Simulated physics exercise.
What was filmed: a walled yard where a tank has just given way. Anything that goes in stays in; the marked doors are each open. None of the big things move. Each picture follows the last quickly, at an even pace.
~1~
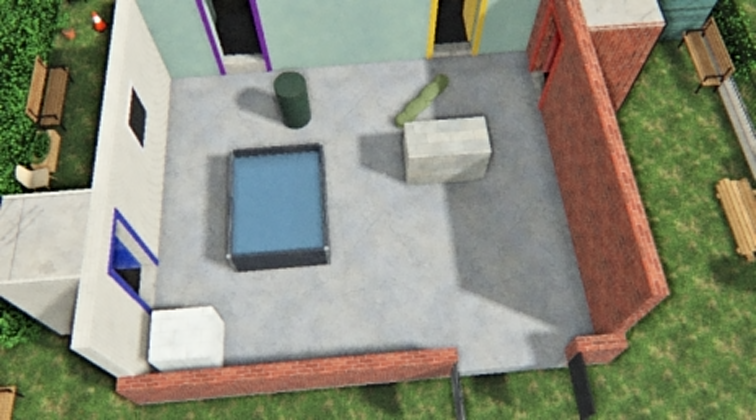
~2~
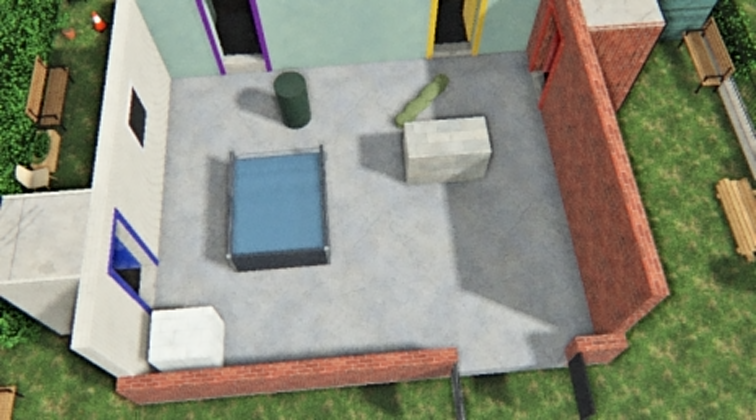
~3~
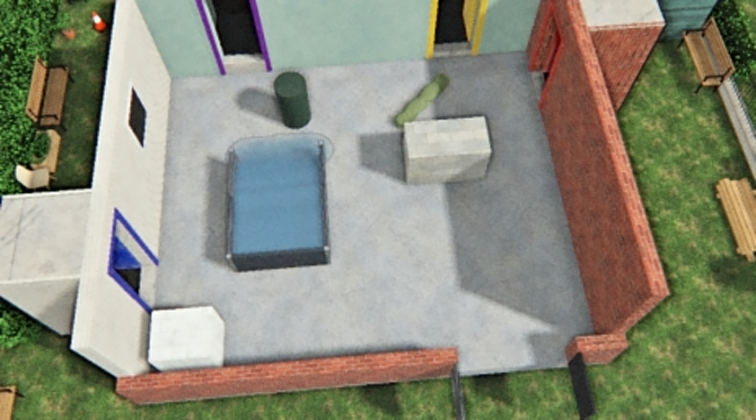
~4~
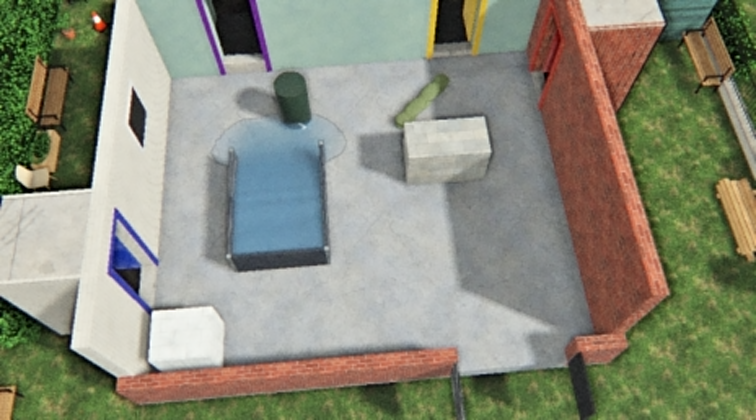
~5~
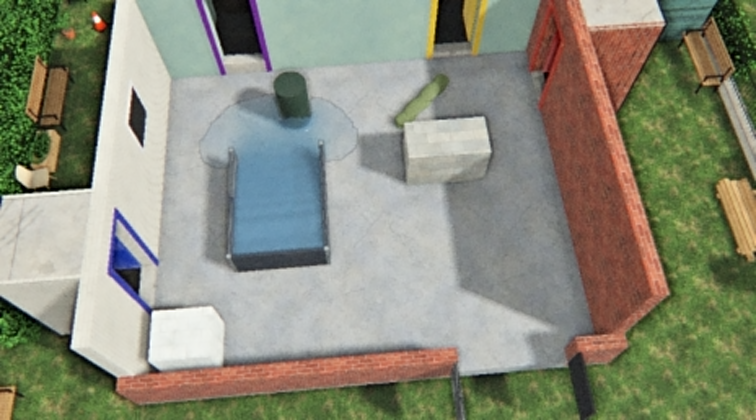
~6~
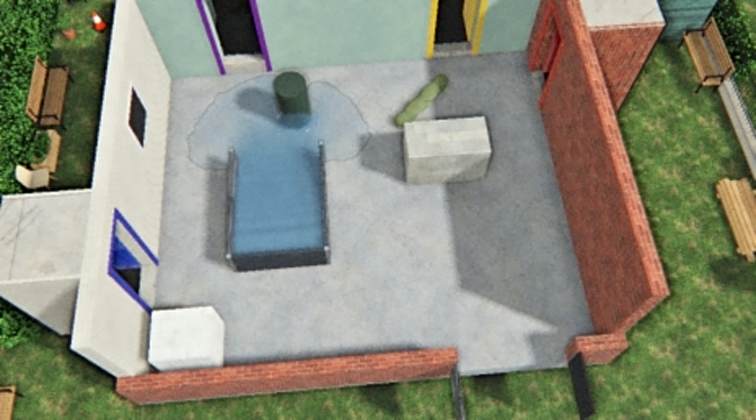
A walled yard with a grey floor, bordered by white, pale green and red brick walls with grass outside, is seen from high above by a still camera. A blue water tank with dark sides stands left of centre, with a dark green cylinder behind it, a pale block and a green curved object to the right, and a white box at lower left. Water pours from the tank's far side and fans across the floor, spreading around the cylinder.
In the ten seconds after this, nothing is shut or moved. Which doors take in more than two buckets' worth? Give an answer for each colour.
In the end the purple door keeps inside the allowance there, the blue door keeps inside the allowance there, the yellow door keeps inside the allowance there, the red door exceeds the allowance there.
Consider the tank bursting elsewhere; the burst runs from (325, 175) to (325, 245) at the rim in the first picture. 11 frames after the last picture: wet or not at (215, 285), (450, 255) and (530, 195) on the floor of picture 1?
Log: Point 1 unreached; point 2 inundated; point 3 inundated.
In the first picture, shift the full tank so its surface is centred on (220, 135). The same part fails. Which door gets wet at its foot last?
The red one.
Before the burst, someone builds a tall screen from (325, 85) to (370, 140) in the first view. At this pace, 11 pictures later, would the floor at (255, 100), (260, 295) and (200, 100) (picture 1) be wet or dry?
Results in order: Swamped / bone-dry / swamped.
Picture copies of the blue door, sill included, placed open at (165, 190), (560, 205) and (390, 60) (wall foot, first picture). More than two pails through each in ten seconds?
In the listed order: Stays within it, stays within it, stays within it.
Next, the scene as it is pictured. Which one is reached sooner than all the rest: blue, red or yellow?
It's the yellow door.
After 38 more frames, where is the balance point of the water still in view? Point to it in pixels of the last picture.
It's close to (304, 155).
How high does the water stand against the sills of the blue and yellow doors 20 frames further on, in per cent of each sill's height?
Close to 0 per cent for the first one and close to 80 per cent for the second.
A moment on, water covers 20 % of the floor; the purple door wet at the sill, nothing in, the blue door not reached, the yellow door not reached, the red door not reached.
Next, water covers 25 % of the floor; the purple door wet at the sill, nothing in, the blue door not reached, the yellow door wet at the sill, nothing in, the red door not reached.
Then, water covers 40 % of the floor; the purple door wet at the sill, nothing in, the blue door not reached, the yellow door wet at the sill, nothing in, the red door wet at the sill, nothing in.
Later, water covers 60 % of the floor; the purple door wet at the sill, nothing in, the blue door wet at the sill, nothing in, the yellow door wet at the sill, nothing in, the red door over two buckets in.
In the end, water covers 90 % of the floor; the purple door wet at the sill, nothing in, the blue door wet at the sill, nothing in, the yellow door wet at the sill, nothing in, the red door over two buckets in.
